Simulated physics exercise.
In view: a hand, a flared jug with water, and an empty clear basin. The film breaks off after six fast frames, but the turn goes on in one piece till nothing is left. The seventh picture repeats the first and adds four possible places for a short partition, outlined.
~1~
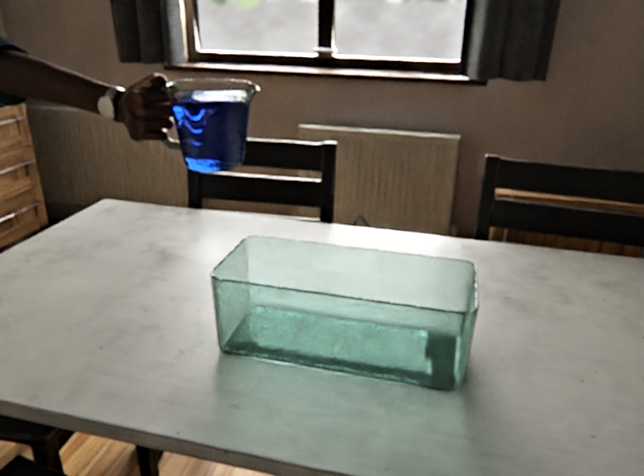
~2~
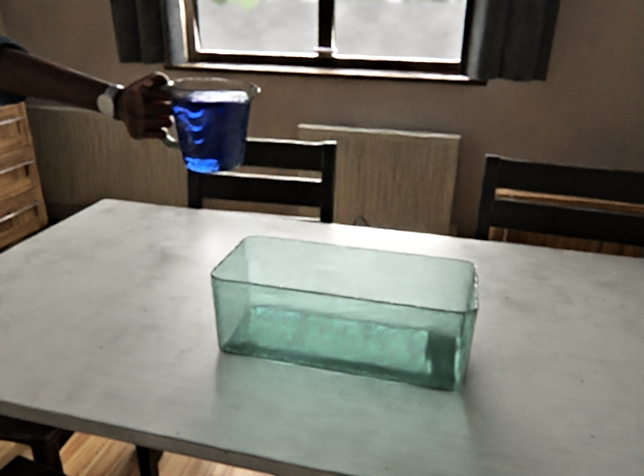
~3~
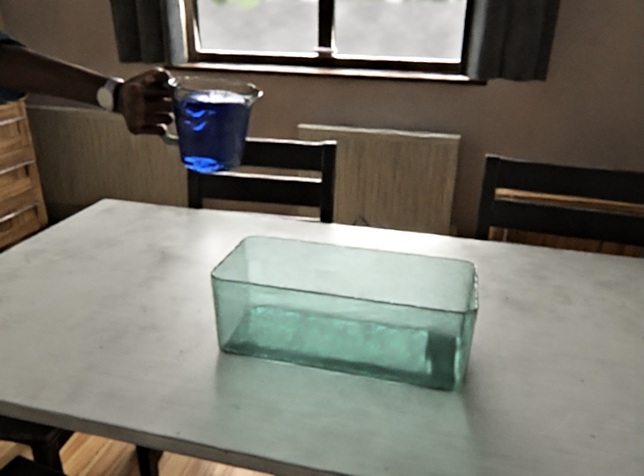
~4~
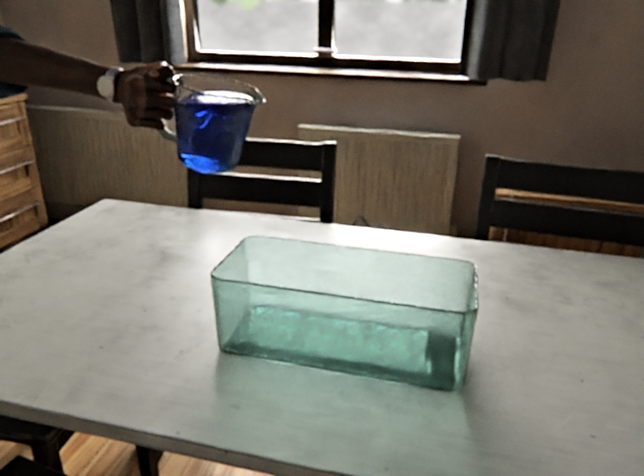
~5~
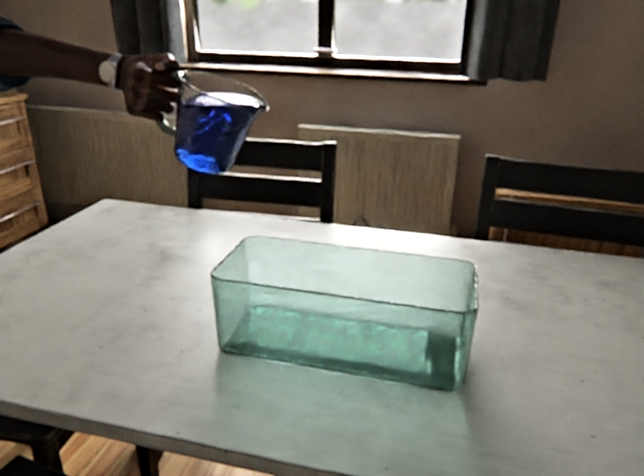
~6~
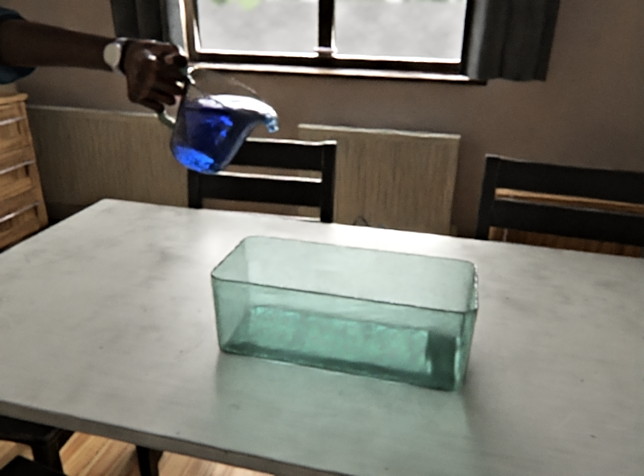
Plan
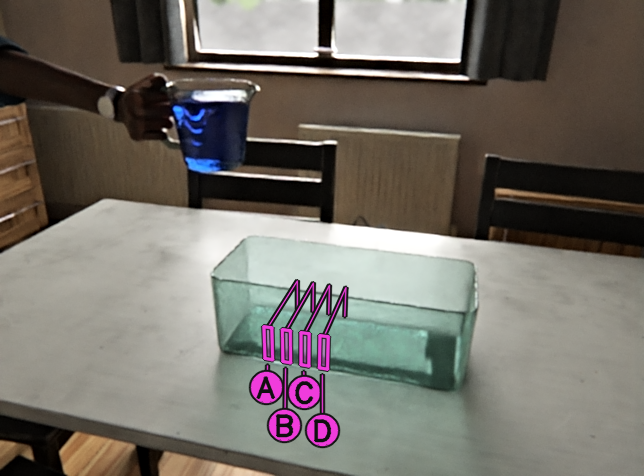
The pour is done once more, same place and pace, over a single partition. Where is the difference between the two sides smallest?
Place C does it best.
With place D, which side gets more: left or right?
The left side.
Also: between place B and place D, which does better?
Place B.
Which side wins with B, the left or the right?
More ends on the right.
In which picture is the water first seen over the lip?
In picture 6.
On the marked copy, A at (267, 365); B at (285, 368); C at (303, 371); D at (322, 374).
If A is chosen, about 4 % ends left of the wall and 95 % right of it.
If B is chosen, about 18 % ends left of the wall and 81 % right of it.
If C is chosen, about 51 % ends left of the wall and 48 % right of it.
If D is chosen, about 89 % ends left of the wall and 8 % right of it; 3 % is lost outside.
